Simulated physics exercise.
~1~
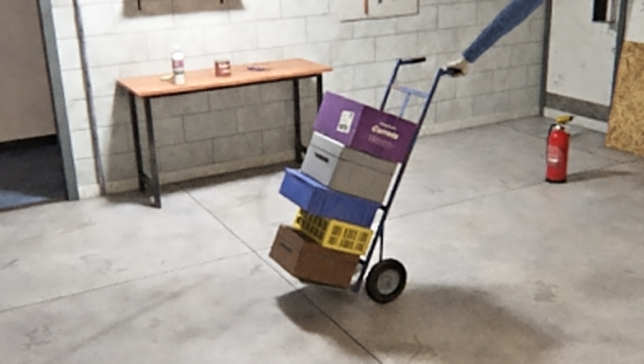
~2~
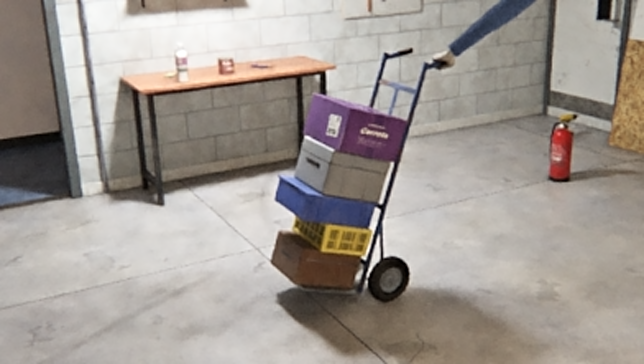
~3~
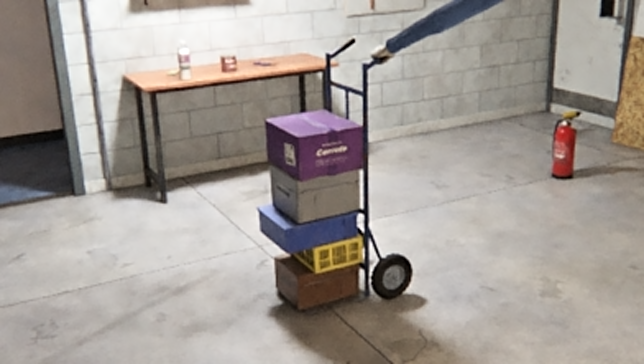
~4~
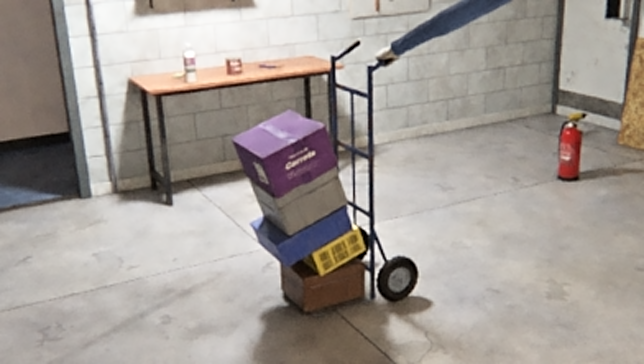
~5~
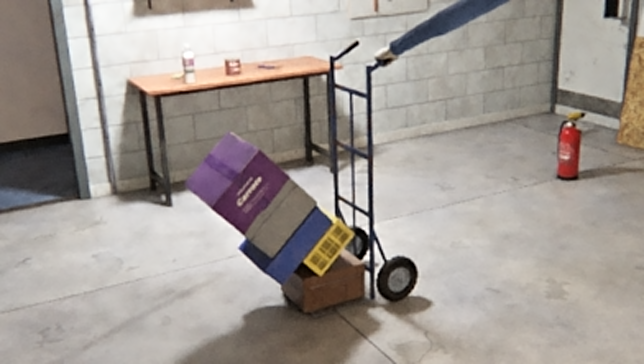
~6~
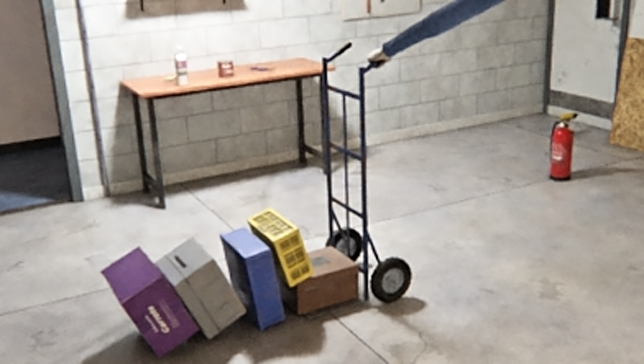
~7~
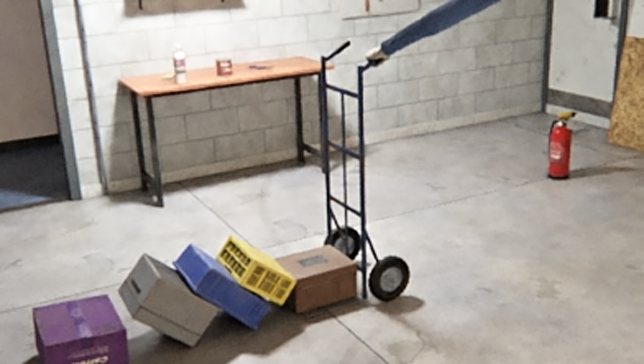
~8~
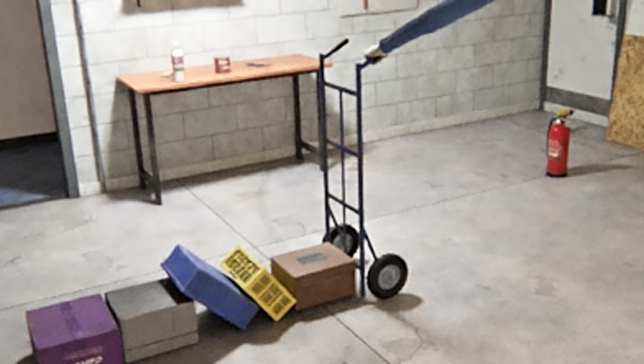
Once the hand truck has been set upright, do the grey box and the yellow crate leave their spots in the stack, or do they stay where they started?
Both the grey box and the yellow crate leave their spots, toppling off to the left and ending up in the row of fallen items beside the brown box.
